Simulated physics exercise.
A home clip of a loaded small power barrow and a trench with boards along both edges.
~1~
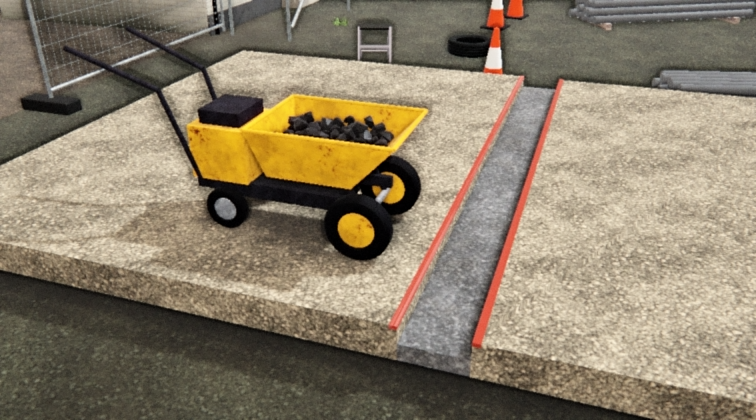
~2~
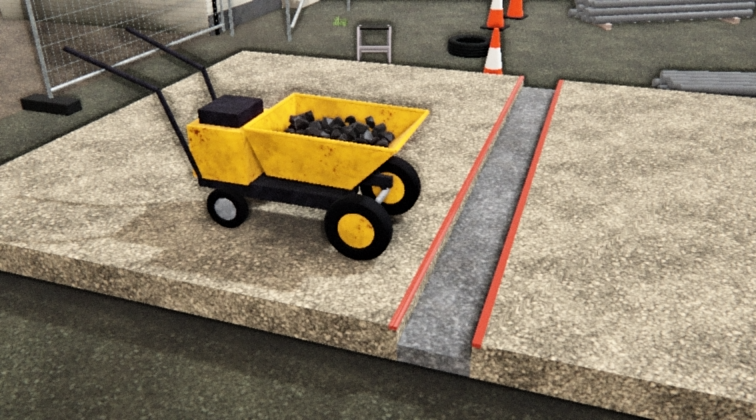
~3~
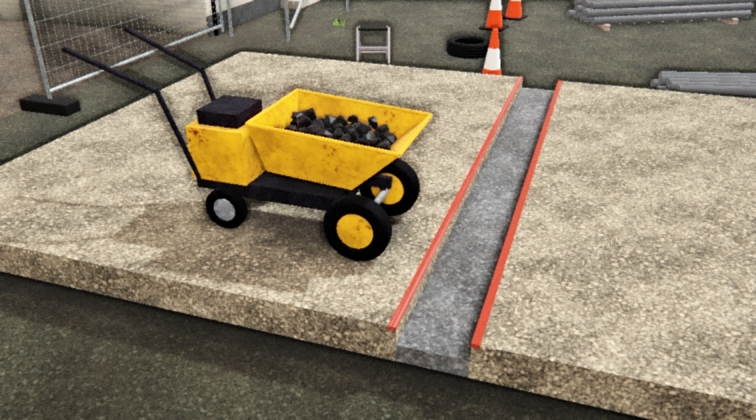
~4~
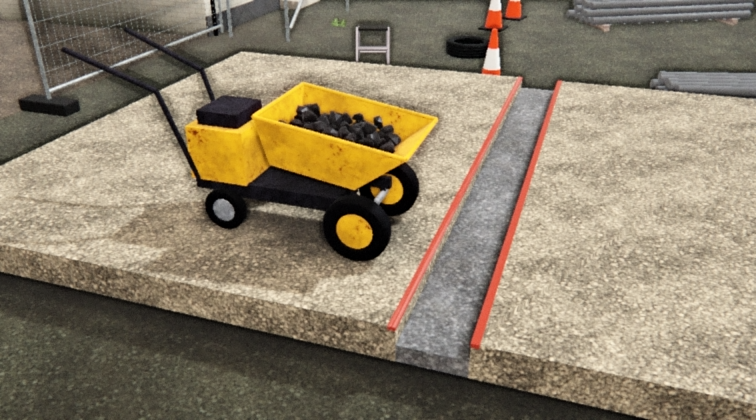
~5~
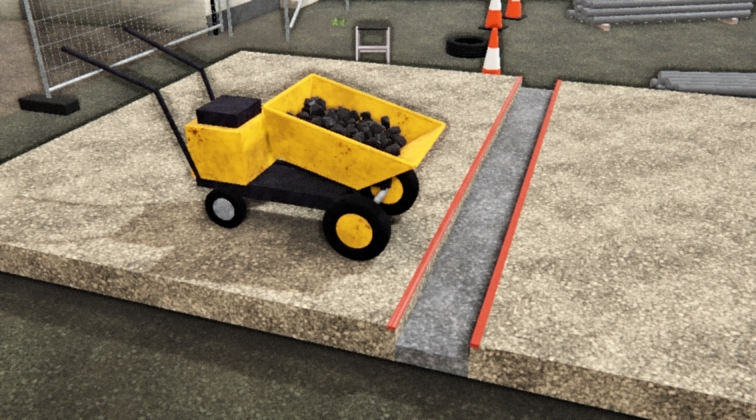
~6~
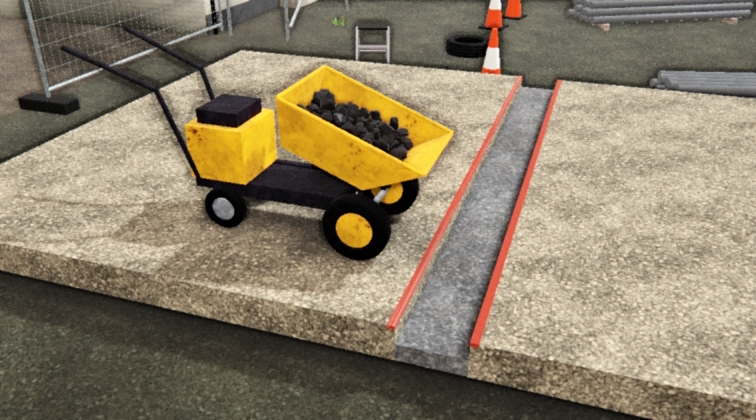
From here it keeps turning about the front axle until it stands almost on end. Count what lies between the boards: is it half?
In the trench: More than half.
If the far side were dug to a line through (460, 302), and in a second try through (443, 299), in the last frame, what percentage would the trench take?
First some 20, then 0 per cent.
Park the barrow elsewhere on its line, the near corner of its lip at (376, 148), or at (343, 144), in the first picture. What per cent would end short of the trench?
In turn 0 and 10 in a hundred.
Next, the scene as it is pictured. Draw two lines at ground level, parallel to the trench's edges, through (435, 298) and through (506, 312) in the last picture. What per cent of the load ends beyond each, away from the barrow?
In turn 80 and 20 in a hundred.
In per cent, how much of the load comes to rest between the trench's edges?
It comes to 65 per cent or so.
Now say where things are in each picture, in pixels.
Lip of the skip at (393, 150), level; top of the load at (335, 131), lumps of coal; first edge of the trench at (410, 292); far edge at (489, 307), the trench over half as wide as the skip, and shallow for its width, in the first picture.
Lip of the skip at (395, 152), tipped barely; top of the load at (336, 130), in the second picture.
Lip of the skip at (399, 155), tipped barely; top of the load at (338, 135), in the third picture.
Lip of the skip at (405, 160), tipped a little; top of the load at (322, 124), in the fourth picture.
Lip of the skip at (414, 167), tipped clearly; top of the load at (317, 121), in the fifth picture.
Lip of the skip at (423, 175), tipped clearly; top of the load at (326, 115); first edge of the trench at (408, 292); far edge at (486, 307), in the sixth picture.
Soon, skip tipped steeply; all in the skip.
A while on, skip tipped right over; about two thirds in the skip; about a third in or heaped over the trench; a stray few beyond it; a stray few falling.
Towards the end, skip tipped right over; about a quarter in the skip; about two thirds in or heaped over the trench; about a quarter beyond it.
Finally, skip tipped right over; a small part in the skip; about two thirds in or heaped over the trench; about a quarter beyond it.
